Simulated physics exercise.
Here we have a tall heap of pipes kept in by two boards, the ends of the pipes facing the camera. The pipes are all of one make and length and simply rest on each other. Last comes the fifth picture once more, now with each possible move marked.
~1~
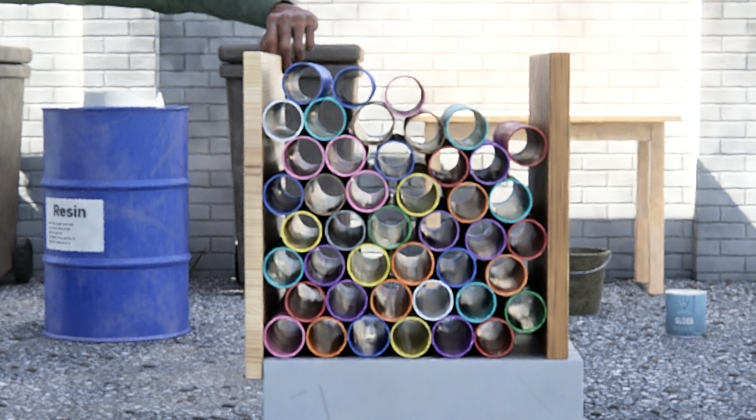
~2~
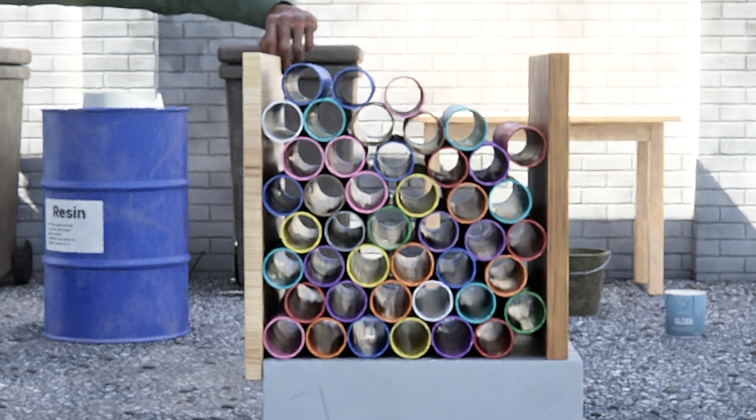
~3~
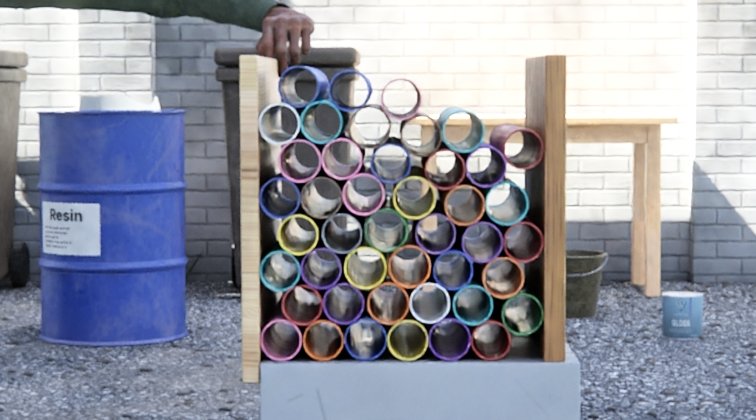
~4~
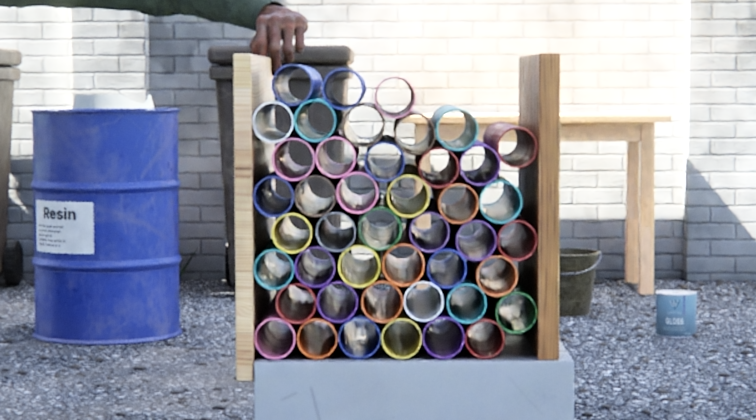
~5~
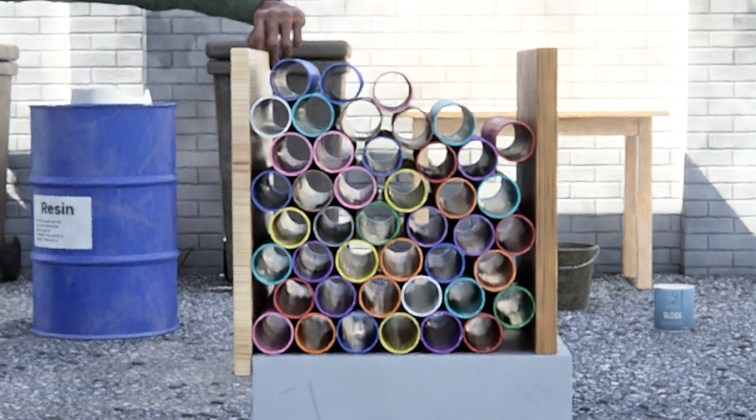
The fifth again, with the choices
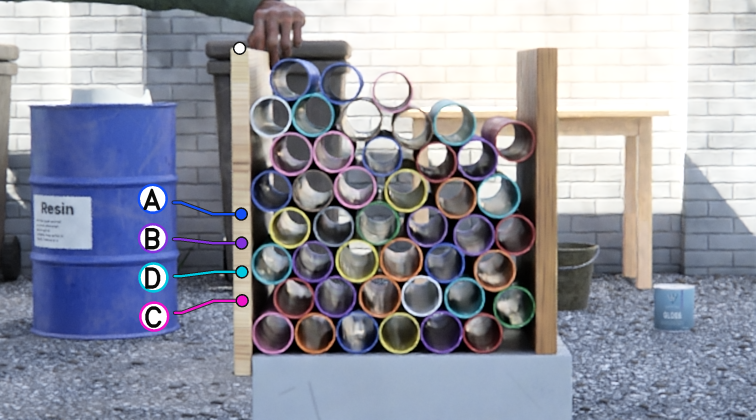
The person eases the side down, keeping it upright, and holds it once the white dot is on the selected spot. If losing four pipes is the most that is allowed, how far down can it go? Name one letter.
Slide it to A.
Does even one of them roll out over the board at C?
At C: Yes.
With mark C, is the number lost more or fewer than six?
At C, more than six.
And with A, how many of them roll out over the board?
With A, two.
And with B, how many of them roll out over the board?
It comes to six.
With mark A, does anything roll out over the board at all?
At A: Yes.
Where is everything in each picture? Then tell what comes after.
In the first picture, a turquoise pipe (510, 201); a purple pipe (490, 164); a turquoise pipe (467, 129).
In the second picture, a turquoise pipe (466, 129); side board (266, 205).
In the third picture, a pink pipe (281, 340); a red pipe (491, 341).
In the fourth picture, a white pipe (424, 301); a yellow pipe (292, 233).
In the fifth picture, a green pipe (378, 223); a pink pipe (355, 187); a turquoise pipe (498, 197).
On the marked copy, A at (241, 214); B at (242, 243); C at (242, 300); D at (242, 272); the white dot at (240, 48).
Taking A. A third of the way, top of the board (250, 121).
Two thirds of the way, top of the board (251, 204).
When it is over, top of the board (251, 213), two out over the board.
As for the rest, B more than four out over the board; C more than four out over the board; D more than four out over the board.
